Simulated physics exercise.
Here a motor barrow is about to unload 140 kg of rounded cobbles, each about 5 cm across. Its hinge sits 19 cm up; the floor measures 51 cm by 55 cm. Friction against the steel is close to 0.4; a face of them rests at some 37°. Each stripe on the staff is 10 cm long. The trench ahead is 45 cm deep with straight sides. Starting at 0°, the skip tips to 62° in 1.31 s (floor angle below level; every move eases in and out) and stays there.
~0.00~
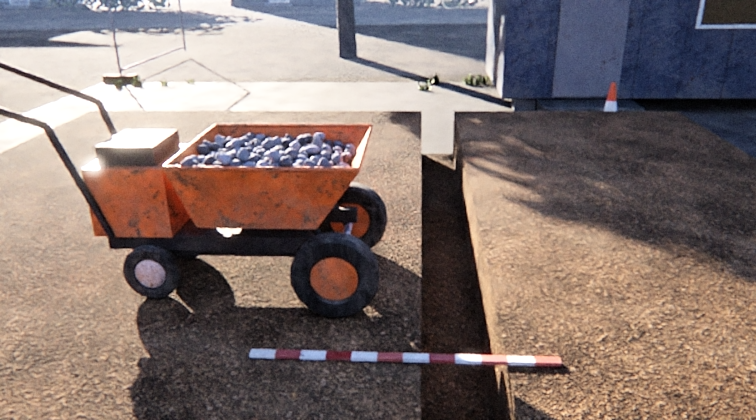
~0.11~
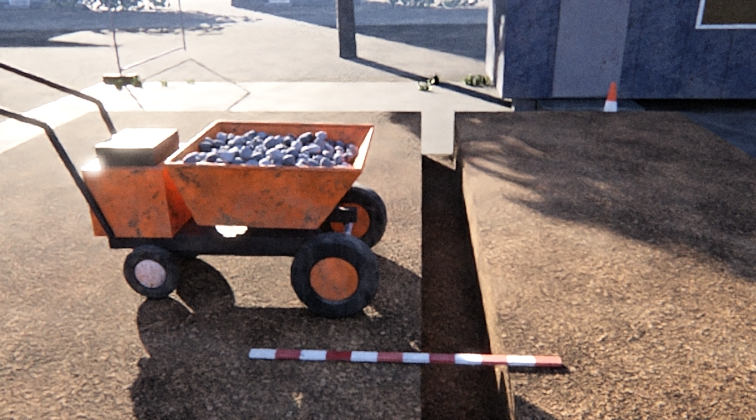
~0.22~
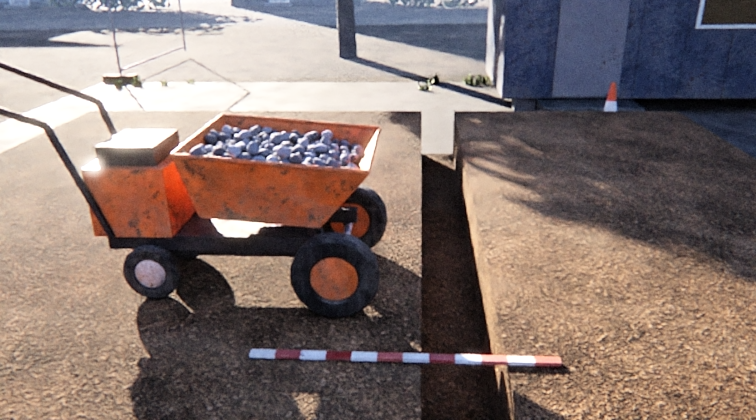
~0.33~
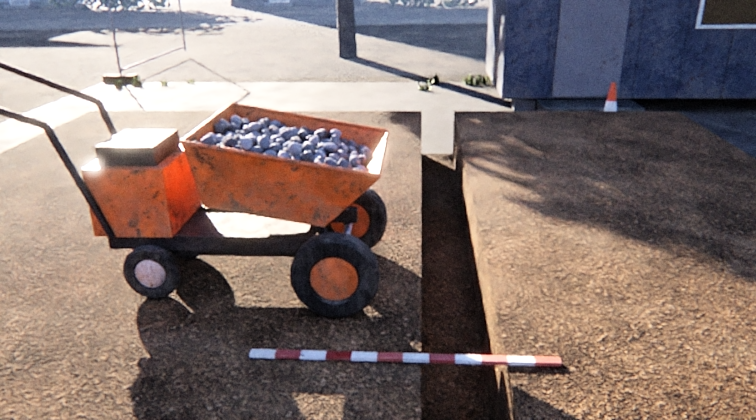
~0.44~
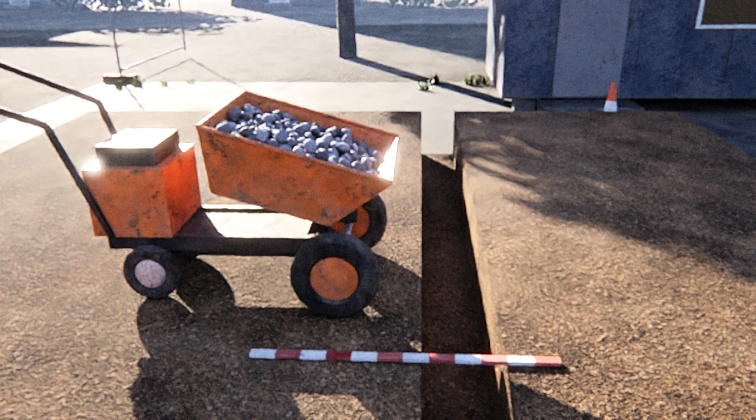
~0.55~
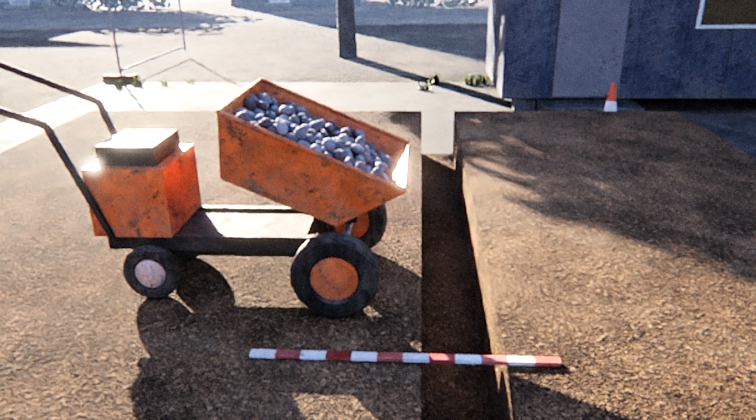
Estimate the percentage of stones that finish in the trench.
Some 52 per cent of it.
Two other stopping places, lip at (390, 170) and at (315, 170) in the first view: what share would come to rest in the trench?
First some 30, then 70 per cent.
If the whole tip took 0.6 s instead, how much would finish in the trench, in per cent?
Then about 35 per cent.
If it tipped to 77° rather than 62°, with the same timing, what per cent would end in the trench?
In that case some 55 per cent.
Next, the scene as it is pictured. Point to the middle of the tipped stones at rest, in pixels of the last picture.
Near (471, 346).
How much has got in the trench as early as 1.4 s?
About 15 per cent by then.
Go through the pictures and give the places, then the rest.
The skip is at 0°, its lip at (359, 170); the top of the load is at (256, 144), in the first frame.
Lip at (362, 171), floor tilted 1°, highest stones at (244, 142); the stones move at 0.2 m/s on average, in the second frame.
Lip at (369, 173), floor tilted 5°, highest stones at (233, 136); the stones move at 0.3 m/s on average, in the third frame.
The skip is at 10°, its lip at (380, 177); the top of the load is at (238, 126); the stones move at 0.5 m/s on average, in the fourth frame.
Lip at (392, 183), floor tilted 16°, highest stones at (246, 115); the stones move at 0.5 m/s on average, in the fifth frame.
The skip is at 24°, its lip at (406, 191); the top of the load is at (260, 103); the stones move at 0.6 m/s on average, in the sixth frame.
After 1.0 s the floor is at 52°; 100 % in the skip; the foremost stones are at (435, 208).
After 1.4 s the floor is at 62°; 79 % in the skip, 14 % in the trench, 7 % past the trench; the foremost stones are at (530, 296).
After 1.8 s the floor is at 62°; 54 % in the skip, 23 % in the trench, 23 % past the trench; the foremost stones are at (622, 297).
After 3.7 s the floor is at 62°; 25 % in the skip, 52 % in the trench, 24 % past the trench; the foremost stones are at (727, 297).
